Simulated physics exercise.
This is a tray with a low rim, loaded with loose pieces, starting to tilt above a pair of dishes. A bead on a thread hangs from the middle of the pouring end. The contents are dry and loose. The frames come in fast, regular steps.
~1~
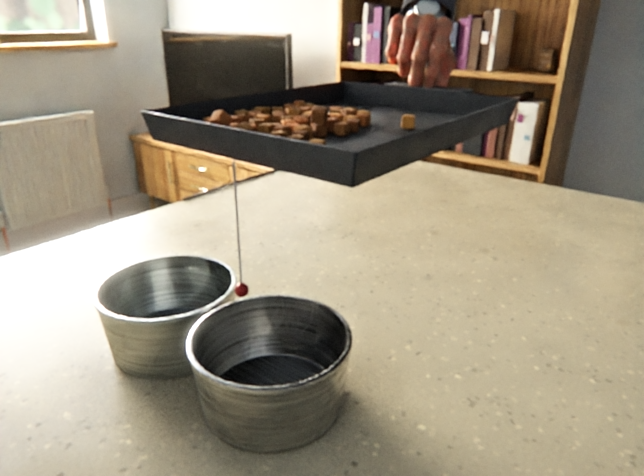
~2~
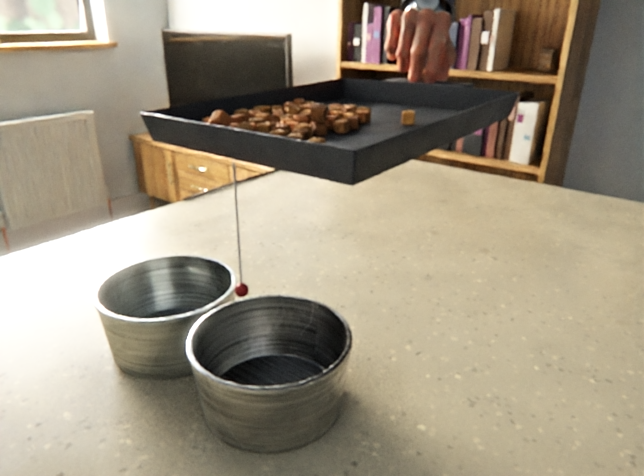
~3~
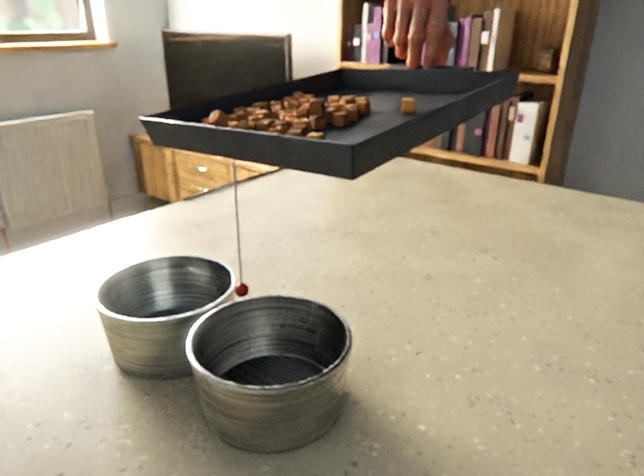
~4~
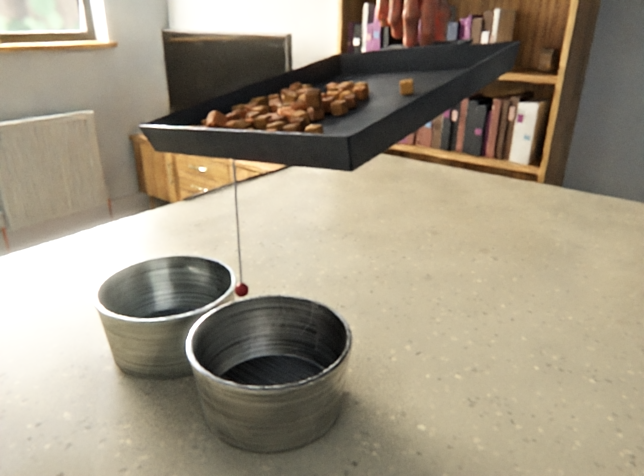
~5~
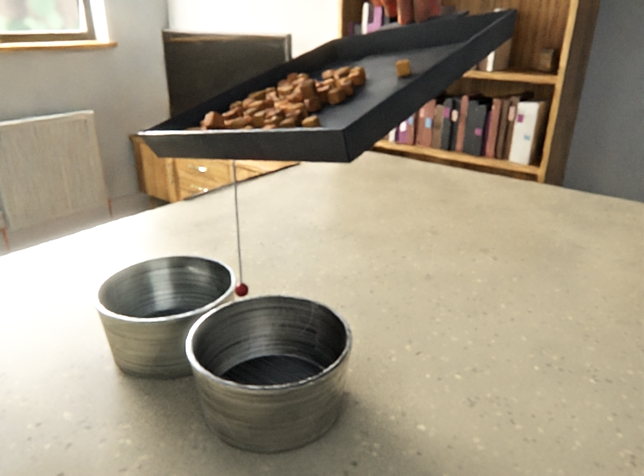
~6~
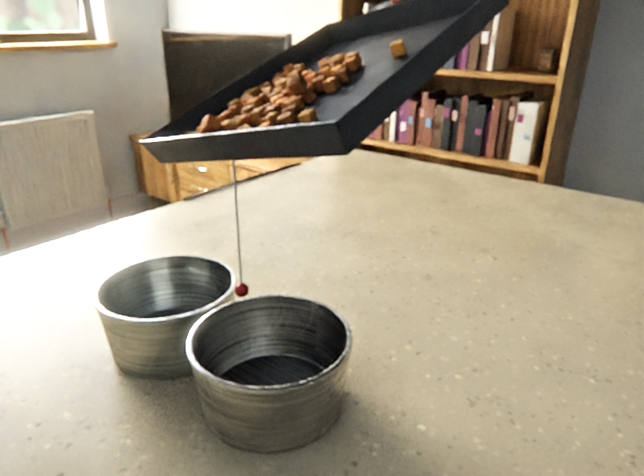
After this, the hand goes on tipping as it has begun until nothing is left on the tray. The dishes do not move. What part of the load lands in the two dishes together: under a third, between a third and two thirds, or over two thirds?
They take more than two thirds between them.
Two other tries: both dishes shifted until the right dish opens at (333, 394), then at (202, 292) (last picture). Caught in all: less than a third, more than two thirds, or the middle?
One: Below one third. Two: Over two thirds.
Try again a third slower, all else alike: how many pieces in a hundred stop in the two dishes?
Near 90 %.
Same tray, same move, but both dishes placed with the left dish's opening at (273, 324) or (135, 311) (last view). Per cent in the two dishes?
In turn 0 and 60 in a hundred.
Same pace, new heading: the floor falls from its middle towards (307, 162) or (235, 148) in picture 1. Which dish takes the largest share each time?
First right, then the left one.
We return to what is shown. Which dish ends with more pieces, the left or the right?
Fuller: The left-hand dish.
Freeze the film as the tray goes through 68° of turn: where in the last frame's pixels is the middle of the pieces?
Roughly at (219, 105).
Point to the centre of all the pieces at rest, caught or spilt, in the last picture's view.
Roughly at (163, 332).
Shortly afterwards, tray tipped steeply; the whole lot on the tray.
Next, tray tipped past a quarter turn; the whole lot on the tray.
Some moments later, tray tipped past a quarter turn; only a few in the right dish; the bulk in the left dish; a little outside both.
In the end, tray tipped past a quarter turn; only a few in the right dish; the bulk in the left dish; a little outside both.
